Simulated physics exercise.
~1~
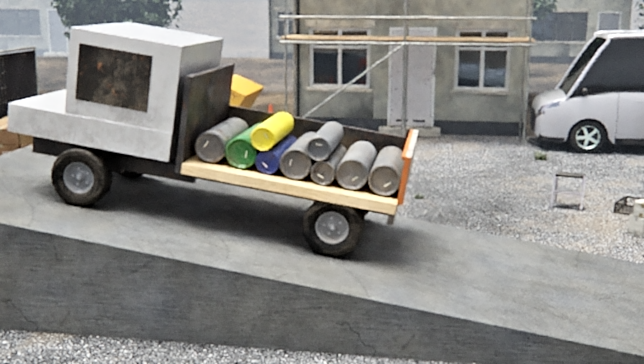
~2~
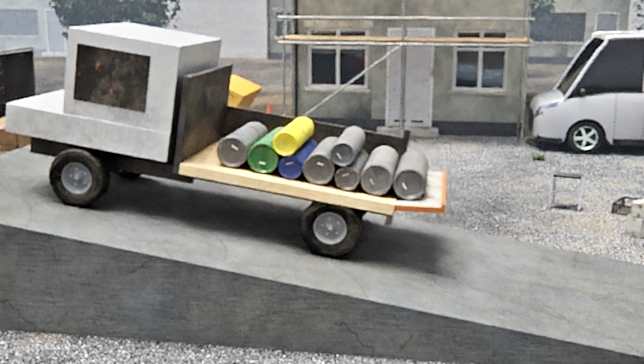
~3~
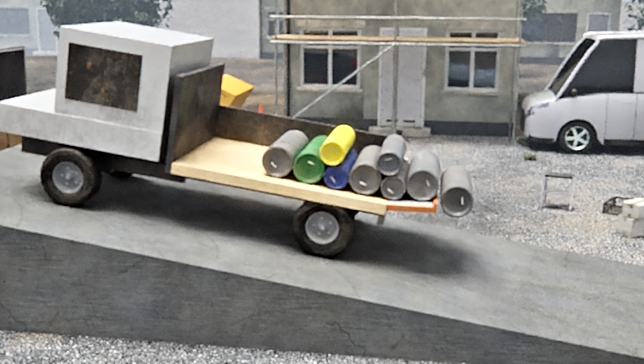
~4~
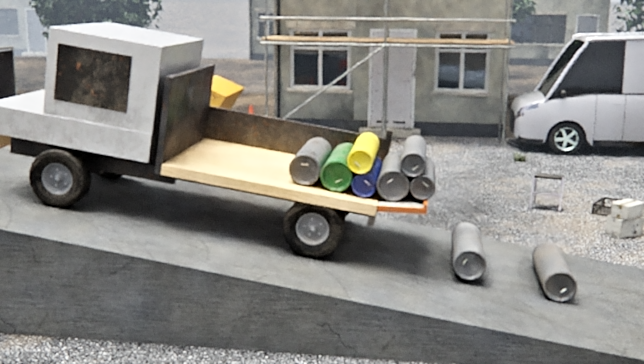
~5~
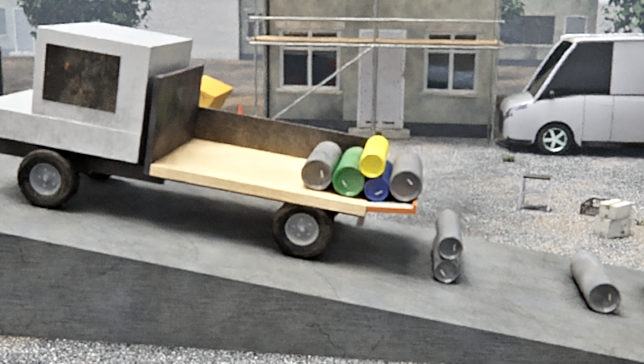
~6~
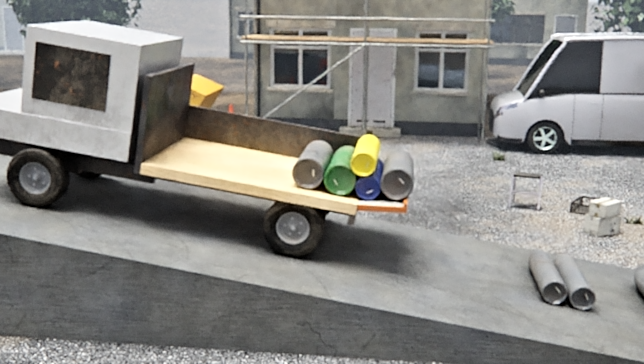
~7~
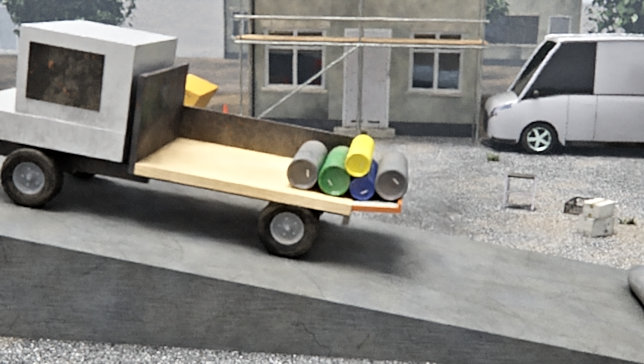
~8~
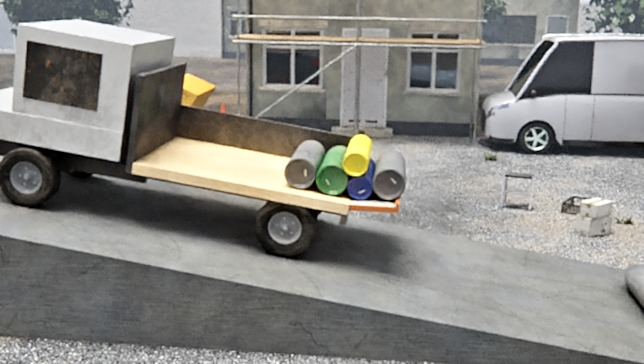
We see a flatbed truck standing nose-up on a ramp as its tailgate drops and stacked cylinders roll right; several grey ones fall off and roll down the ramp out of view, while the yellow, blue and green ones settle with two greys at the back.
